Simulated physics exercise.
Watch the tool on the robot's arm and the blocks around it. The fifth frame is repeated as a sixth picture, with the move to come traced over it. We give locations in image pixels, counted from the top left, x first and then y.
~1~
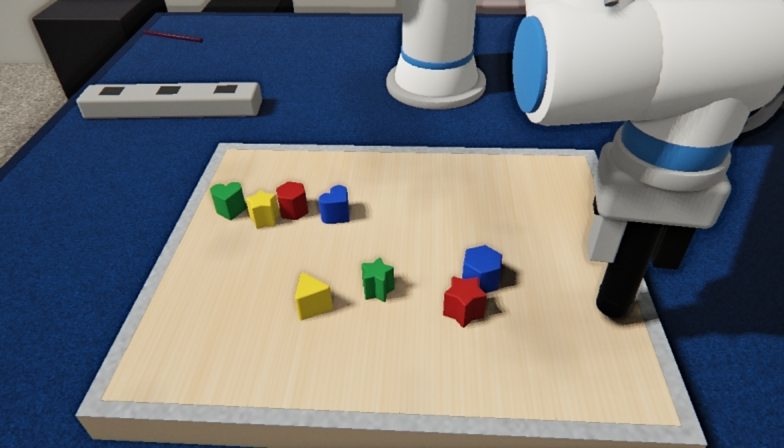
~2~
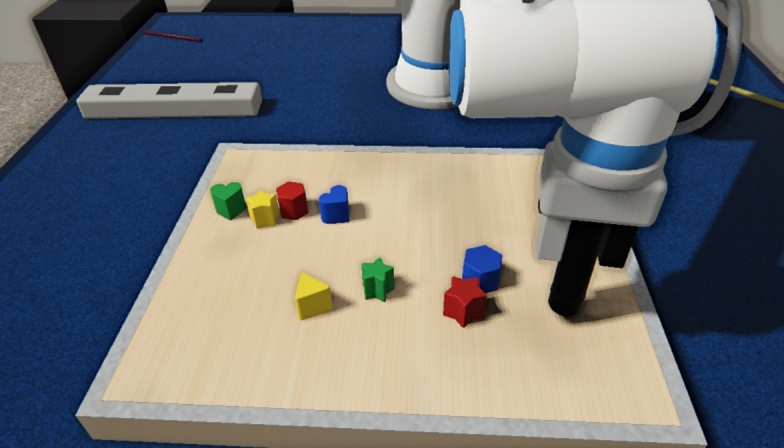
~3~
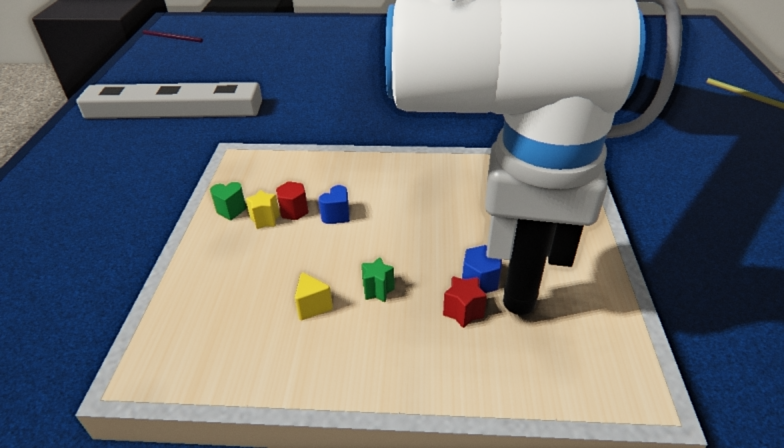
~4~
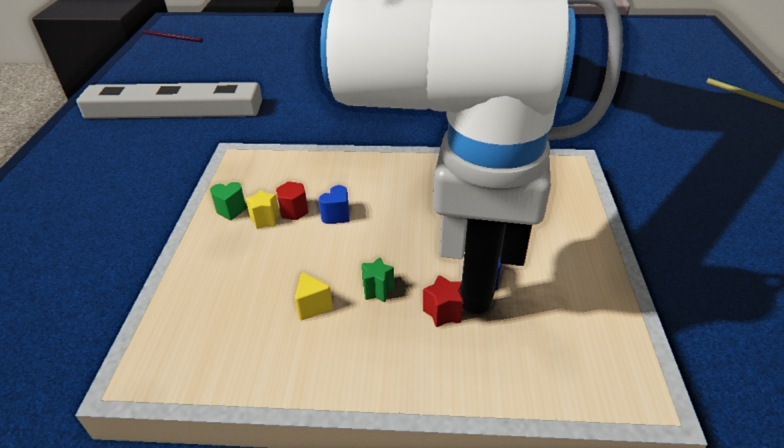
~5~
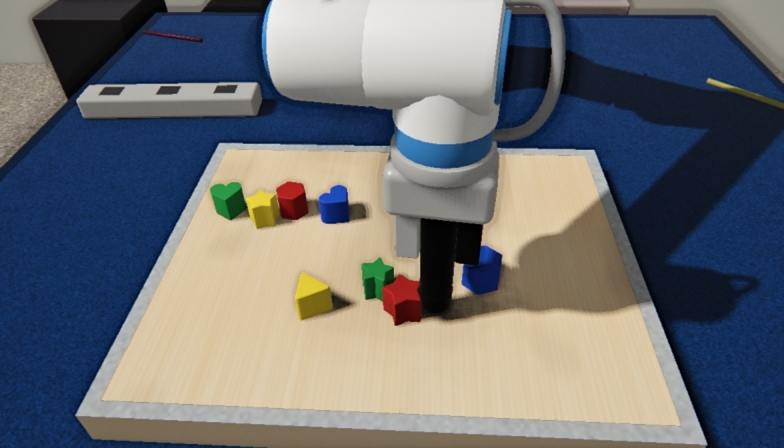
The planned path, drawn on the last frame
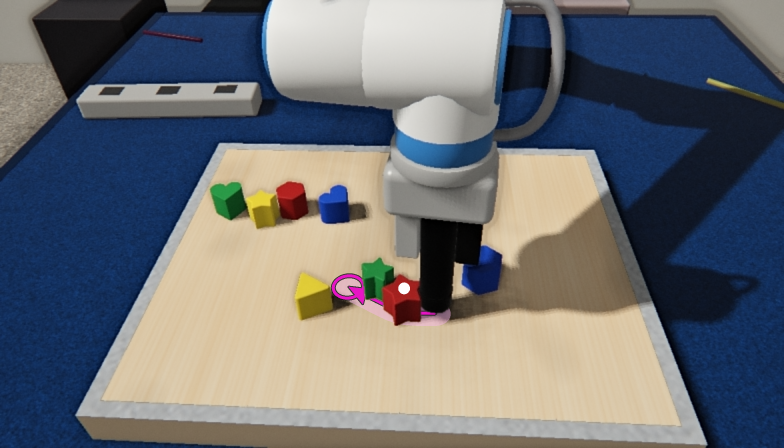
At the start, a white robot arm holds its black tool near the right edge of a wooden board scattered with coloured blocks. The arm sweeps left until the tool meets the red star, then pushes it left, away from the blue six-sided block and close beside the green star.
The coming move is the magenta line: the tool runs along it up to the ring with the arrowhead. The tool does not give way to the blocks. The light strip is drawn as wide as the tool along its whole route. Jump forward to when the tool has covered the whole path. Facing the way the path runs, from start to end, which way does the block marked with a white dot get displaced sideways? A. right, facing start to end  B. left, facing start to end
The answer is B.
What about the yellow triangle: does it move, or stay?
At the end of the path, the yellow triangle has moved off its old spot.
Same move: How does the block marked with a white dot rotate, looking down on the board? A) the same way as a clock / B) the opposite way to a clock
I choose B.
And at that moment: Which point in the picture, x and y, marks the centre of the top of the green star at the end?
Just about (339, 247).
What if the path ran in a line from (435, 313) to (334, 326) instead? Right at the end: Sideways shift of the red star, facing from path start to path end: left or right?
The answer is right: Facing from the path's start to its end, that's where the red star shifts.
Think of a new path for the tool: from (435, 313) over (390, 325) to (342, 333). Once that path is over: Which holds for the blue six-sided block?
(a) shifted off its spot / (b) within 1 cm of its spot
The one that fits is b, within 1 cm of its spot.
The drawn path runs from (435, 313) by way of (402, 312) and (374, 299) to (348, 287); the dot is on the red star.
The first path, step by step. Halfway along, tool (386, 295); green star (359, 263), turned 90° clockwise; red star (354, 286), turned 15° anticlockwise.
At the end, tool (347, 276); yellow triangle (298, 287), turned 20° clockwise; green star (339, 247), turned 115° clockwise; red star (331, 285), turned 70° anticlockwise; blue six-sided block not moved.
